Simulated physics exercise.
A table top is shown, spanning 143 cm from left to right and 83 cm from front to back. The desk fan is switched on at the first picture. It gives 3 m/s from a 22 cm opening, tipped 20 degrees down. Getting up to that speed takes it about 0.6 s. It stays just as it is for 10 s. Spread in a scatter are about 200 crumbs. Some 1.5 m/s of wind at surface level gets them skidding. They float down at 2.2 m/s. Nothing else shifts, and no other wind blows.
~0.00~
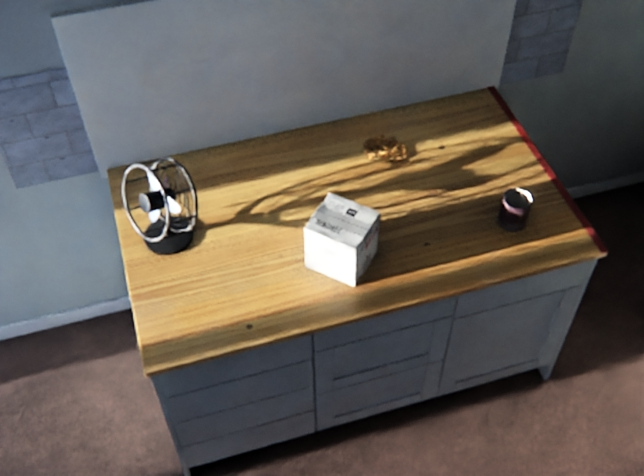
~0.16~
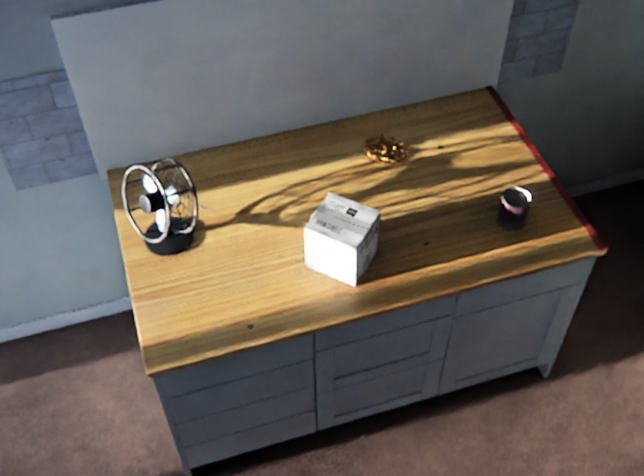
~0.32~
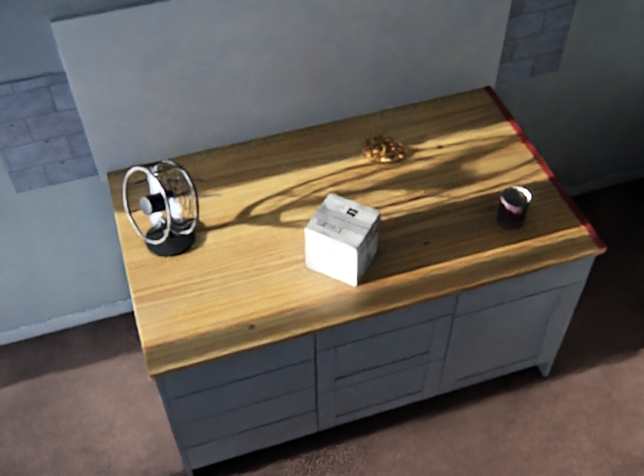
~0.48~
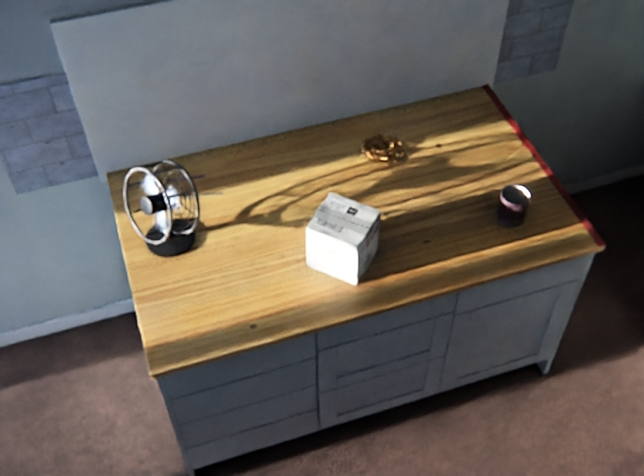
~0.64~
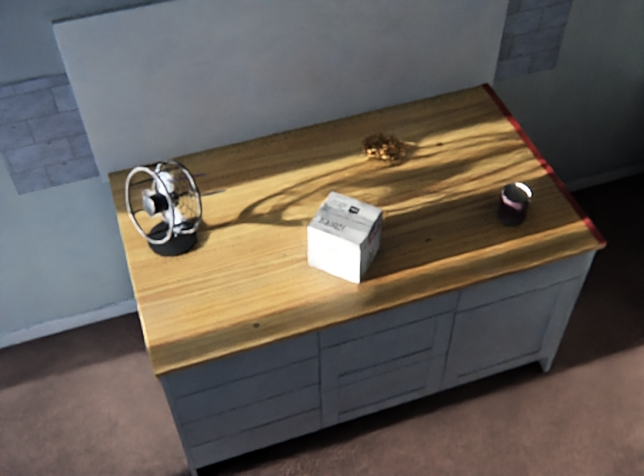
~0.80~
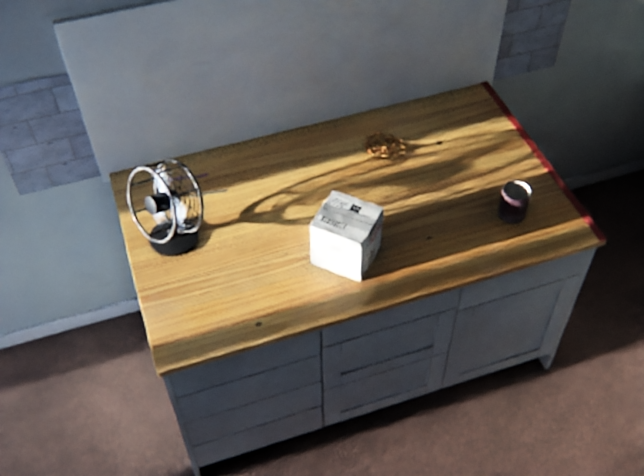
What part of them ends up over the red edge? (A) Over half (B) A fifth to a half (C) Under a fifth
Answer: A.
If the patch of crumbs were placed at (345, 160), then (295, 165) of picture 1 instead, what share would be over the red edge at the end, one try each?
Results, one try each: 100 %, 100 %.
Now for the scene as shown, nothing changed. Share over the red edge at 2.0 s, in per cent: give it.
100 %, roughly.
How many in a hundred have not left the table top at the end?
Roughly 0 %.
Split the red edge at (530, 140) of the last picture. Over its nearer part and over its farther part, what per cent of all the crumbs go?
About 0 per cent over the nearer part and 100 per cent over the farther part.
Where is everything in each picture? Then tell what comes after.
In the first picture, the middle of the crumbs is near (386, 148), none has stirred yet and the mouth of the desk fan is at (160, 199).
In the second picture, the middle of the crumbs is near (385, 147), none has stirred yet and the red edge is centred on (544, 160).
In the third picture, the middle of the crumbs is near (384, 148), none has stirred yet, the top of a box is at (343, 220) and the top of a mug is at (517, 196).
In the fourth picture, the middle of the crumbs is near (383, 147) and none has stirred yet.
In the fifth picture, the middle of the crumbs is near (384, 146) and none has stirred yet.
In the sixth picture, the middle of the crumbs is near (385, 144) and none has stirred yet.
After 2.0 s, 100 % are over the red edge; 100 % have settled or left.
After 3.2 s, 100 % are over the red edge; 100 % have settled or left.
After 5.5 s, 100 % are over the red edge; 100 % have settled or left.
After 10.0 s, at the end, 100 % are over the red edge.
